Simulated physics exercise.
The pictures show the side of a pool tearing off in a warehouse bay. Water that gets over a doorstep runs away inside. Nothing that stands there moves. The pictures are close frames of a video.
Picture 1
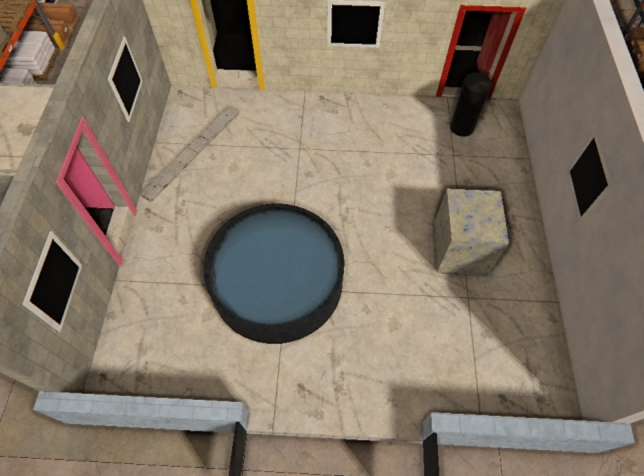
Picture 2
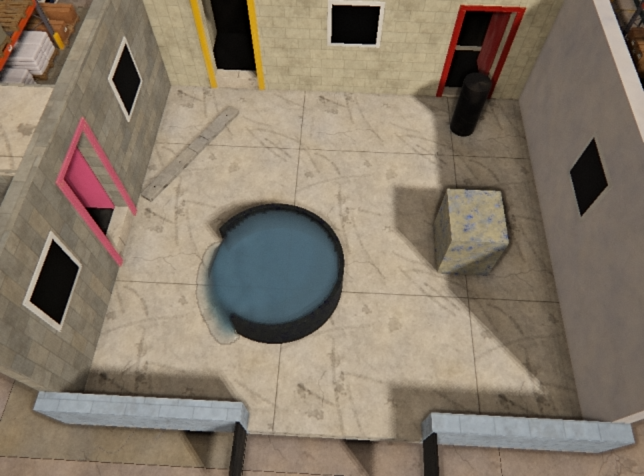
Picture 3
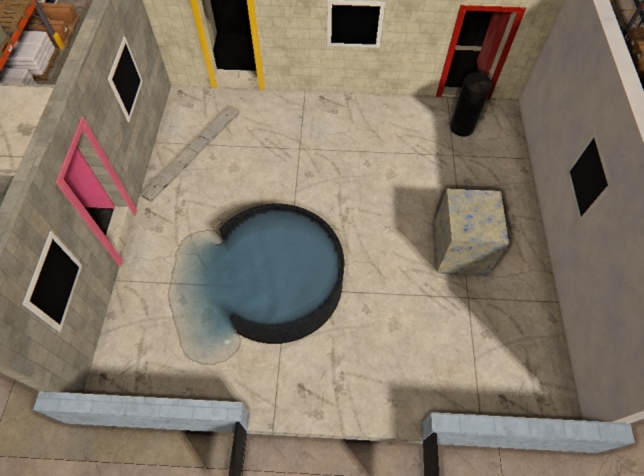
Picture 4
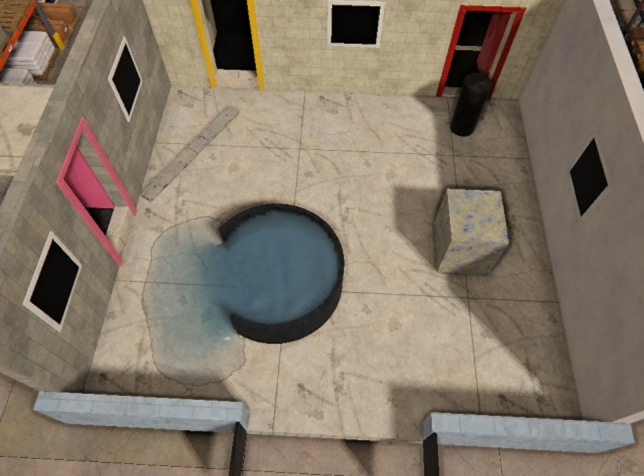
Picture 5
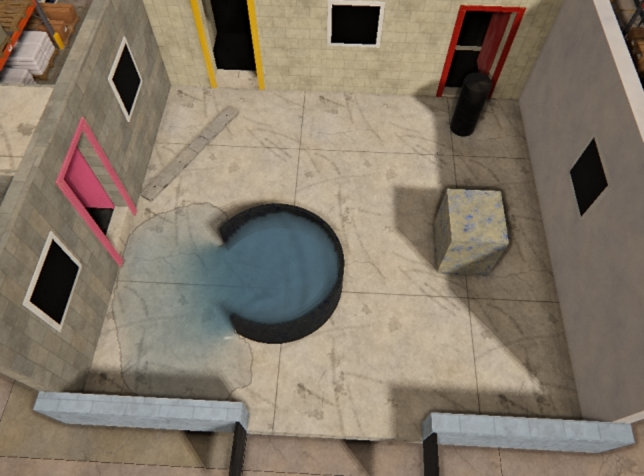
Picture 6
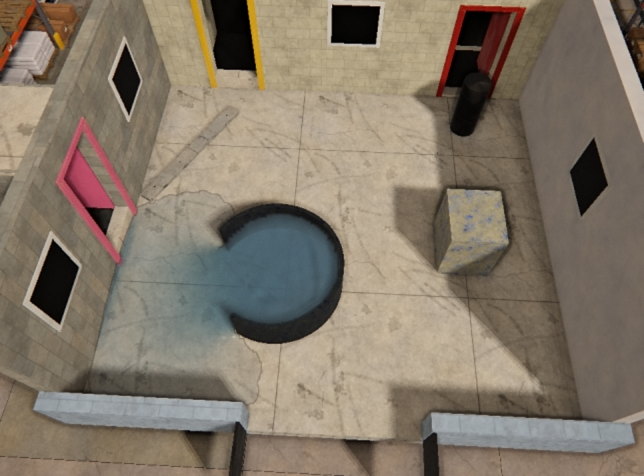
Blue water pouring through a gap in the left side of a round black pool, spreading across the pale floor toward the pink-framed door.
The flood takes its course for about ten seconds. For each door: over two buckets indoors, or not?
In the end: The red door holds within the limit; the pink door holds within the limit; the yellow door holds within the limit.
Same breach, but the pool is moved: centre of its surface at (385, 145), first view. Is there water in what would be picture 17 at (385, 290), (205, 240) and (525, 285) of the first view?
As listed: Free of water, under water, dry.
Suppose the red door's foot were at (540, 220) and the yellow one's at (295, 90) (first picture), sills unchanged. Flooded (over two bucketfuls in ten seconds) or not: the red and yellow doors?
One by one: The red door is under; the yellow door takes less.
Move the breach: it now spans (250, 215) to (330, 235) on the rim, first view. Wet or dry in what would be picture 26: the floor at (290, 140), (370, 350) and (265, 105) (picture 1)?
One after the other: Covered, no water, flooded.
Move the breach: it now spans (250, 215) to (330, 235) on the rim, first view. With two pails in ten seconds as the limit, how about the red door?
Red door passes that mark.
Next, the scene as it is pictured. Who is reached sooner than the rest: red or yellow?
First comes the door marked yellow.
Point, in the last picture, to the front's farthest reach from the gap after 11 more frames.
Close to (168, 101).
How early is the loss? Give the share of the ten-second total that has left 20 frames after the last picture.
About 5 per cent.
A moment on, water covers 15 % of the floor; the red door not reached, the pink door wet at the sill, nothing in, the yellow door not reached.
Next, water covers 20 % of the floor; the red door not reached, the pink door wet at the sill, nothing in, the yellow door not reached.
Then, water covers 45 % of the floor; the red door not reached, the pink door wet at the sill, nothing in, the yellow door wet at the sill, nothing in.
Later, water covers 70 % of the floor; the red door wet at the sill, nothing in, the pink door wet at the sill, nothing in, the yellow door wet at the sill, nothing in.
In the end, water covers 90 % of the floor; the red door under two buckets in, the pink door wet at the sill, nothing in, the yellow door wet at the sill, nothing in.
